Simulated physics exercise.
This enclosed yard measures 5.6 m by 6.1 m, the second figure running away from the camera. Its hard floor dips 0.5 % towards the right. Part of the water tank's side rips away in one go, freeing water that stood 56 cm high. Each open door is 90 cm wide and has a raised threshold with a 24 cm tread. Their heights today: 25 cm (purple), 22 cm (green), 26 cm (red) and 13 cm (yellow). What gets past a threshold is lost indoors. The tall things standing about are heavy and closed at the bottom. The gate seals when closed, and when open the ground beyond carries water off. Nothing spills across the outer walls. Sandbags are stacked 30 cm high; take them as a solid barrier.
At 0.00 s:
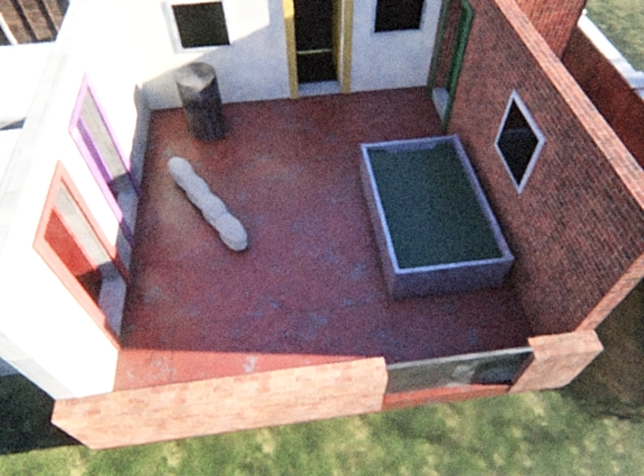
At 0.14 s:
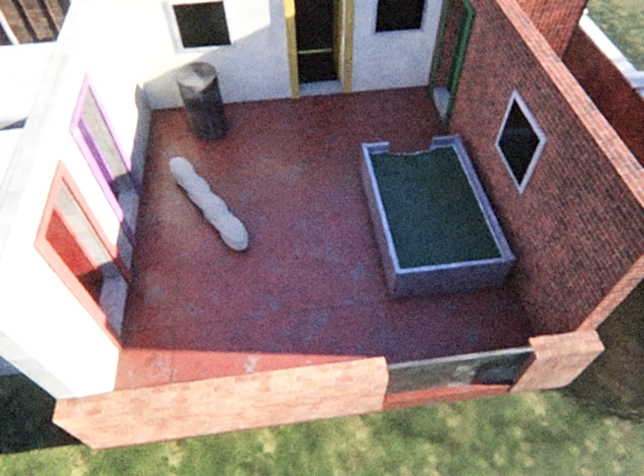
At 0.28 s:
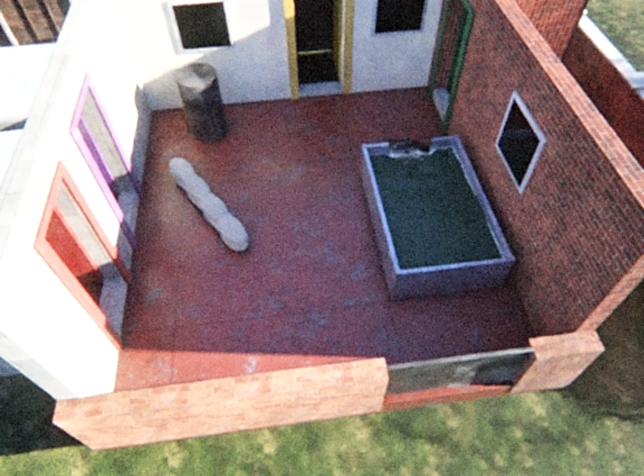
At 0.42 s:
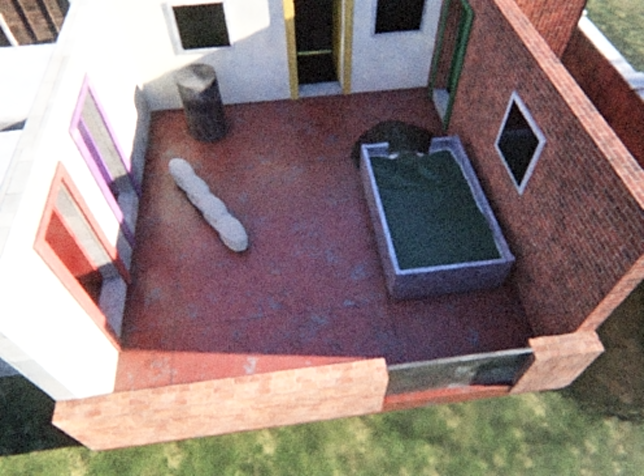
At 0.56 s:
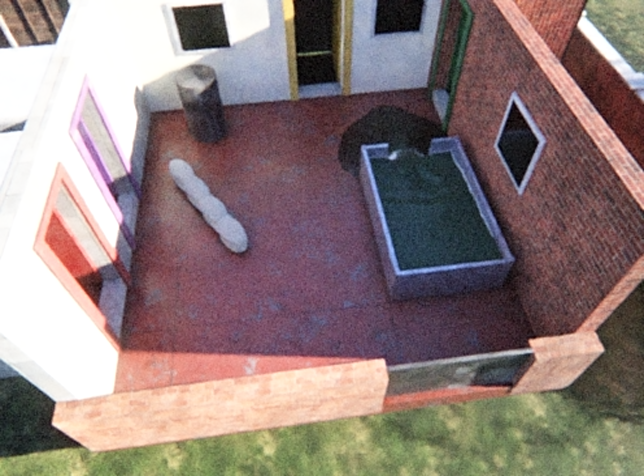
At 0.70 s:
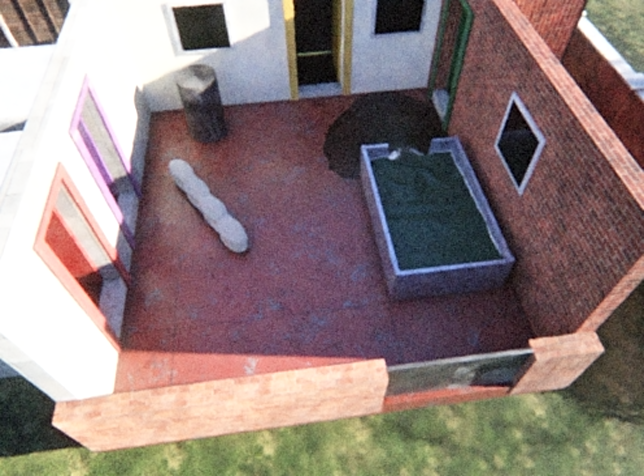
A walled yard with a raised tank of dark water lay still until part of the tank's far side broke away, and water poured out, spreading across the red floor to the green door.
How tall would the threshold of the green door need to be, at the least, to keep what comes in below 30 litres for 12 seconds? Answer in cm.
It would have to be roughly 16 cm high.
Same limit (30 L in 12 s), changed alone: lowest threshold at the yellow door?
Roughly 12.5 cm at yellow.
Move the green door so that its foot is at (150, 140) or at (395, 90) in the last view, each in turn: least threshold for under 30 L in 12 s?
Roughly 8.5 and 21 cm.
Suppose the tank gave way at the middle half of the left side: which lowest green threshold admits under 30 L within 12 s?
Then roughly 7.0 cm.
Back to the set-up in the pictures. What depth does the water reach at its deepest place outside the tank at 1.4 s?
Up to some 36 cm.
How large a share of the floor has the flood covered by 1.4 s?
Some 20 per cent of it.
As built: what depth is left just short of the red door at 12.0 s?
Roughly 1.5 cm deep.
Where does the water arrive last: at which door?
Last comes the red one.
After 1.4 s water covers 20 % of the floor, deepest (36 cm) near (428, 91); 16 cm at the green door, 0 litres in over its 22 cm threshold.
After 3.0 s water covers 25 % of the floor, deepest (26 cm) near (420, 92); 22 cm at the green door, 4 litres in over its 22 cm threshold.
After 12.0 s water covers 95 % of the floor, deepest (12 cm) near (548, 363); 6 cm at the green door, 6 litres in over its 22 cm threshold.
At the green door as built, the water arrived by 0.7 s and peaked near 23 cm at 2.6 s.
Run again over the same 12 s with other heights there, 70 litres in over 13.5 cm, 17 litres over 18.5 cm. The limit of 30 litres is kept from about 16 cm up.
